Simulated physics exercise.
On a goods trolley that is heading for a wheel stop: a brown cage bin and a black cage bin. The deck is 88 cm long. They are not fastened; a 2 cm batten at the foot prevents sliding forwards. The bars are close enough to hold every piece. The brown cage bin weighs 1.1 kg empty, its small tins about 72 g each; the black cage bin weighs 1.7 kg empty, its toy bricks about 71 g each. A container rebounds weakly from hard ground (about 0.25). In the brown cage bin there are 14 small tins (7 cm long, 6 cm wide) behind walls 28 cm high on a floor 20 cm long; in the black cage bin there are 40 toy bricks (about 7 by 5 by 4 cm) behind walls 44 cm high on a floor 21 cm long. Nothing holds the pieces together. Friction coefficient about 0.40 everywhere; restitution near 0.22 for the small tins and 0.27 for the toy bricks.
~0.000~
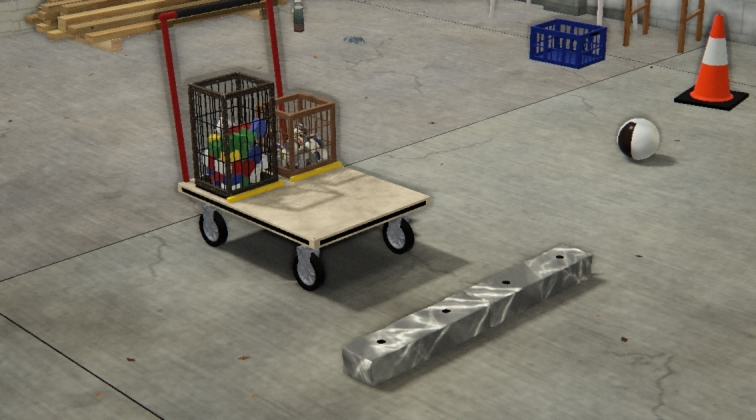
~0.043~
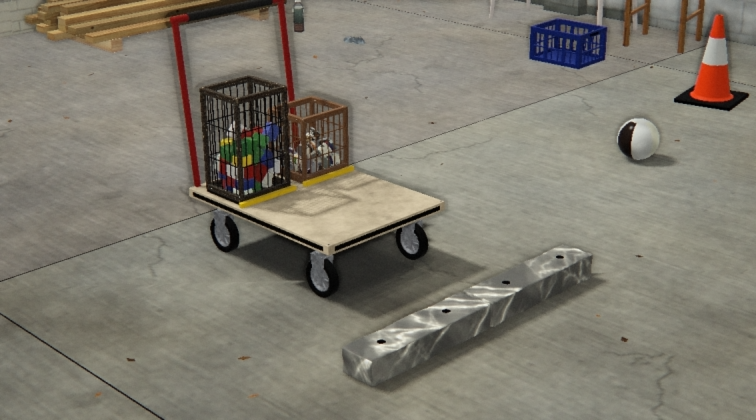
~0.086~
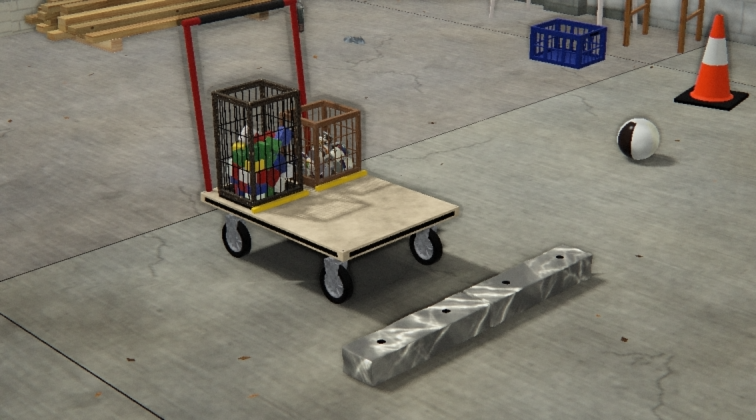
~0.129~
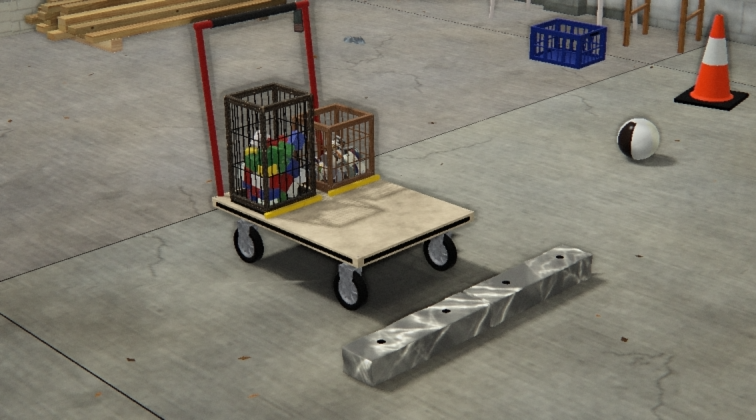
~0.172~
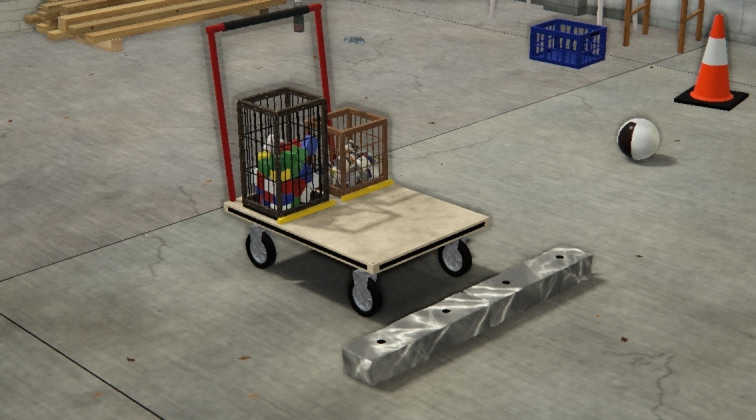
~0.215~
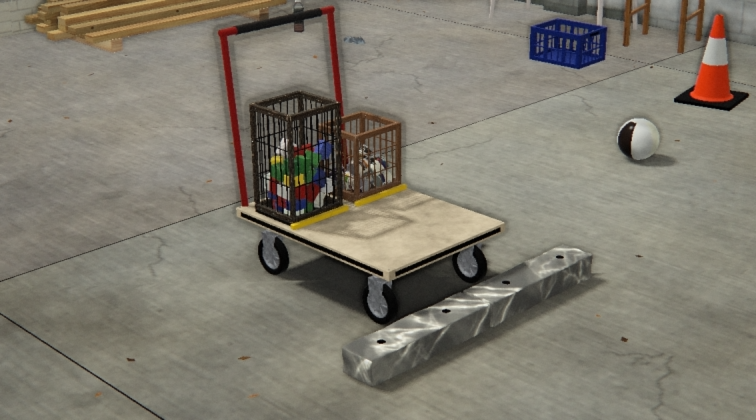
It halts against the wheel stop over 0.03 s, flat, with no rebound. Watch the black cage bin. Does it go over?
At this speed the black cage bin goes over.
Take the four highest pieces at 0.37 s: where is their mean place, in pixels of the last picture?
At about (338, 157).
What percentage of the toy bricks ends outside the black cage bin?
Some 10 per cent of them.
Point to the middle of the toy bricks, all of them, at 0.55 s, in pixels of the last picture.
Around (341, 197).
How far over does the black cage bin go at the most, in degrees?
At most some 95°.
After 0.25 s, the stop begins.
After 0.37 s, the brown cage bin leans 19° with 0 of 14 out and the black cage bin leans 26° with 0 of 40 out.
After 0.55 s, the brown cage bin leans 20° with 0 of 14 out and the black cage bin leans 70° with 0 of 40 out.
After 0.85 s, the brown cage bin is upright with 0 of 14 out and the black cage bin is down with 2 of 40 out.
Outcome (at 1.11 s), the brown cage bin is upright with 0 of 14 out and the black cage bin is down with 4 of 40 out. Greatest lean of the black cage bin, 93°.
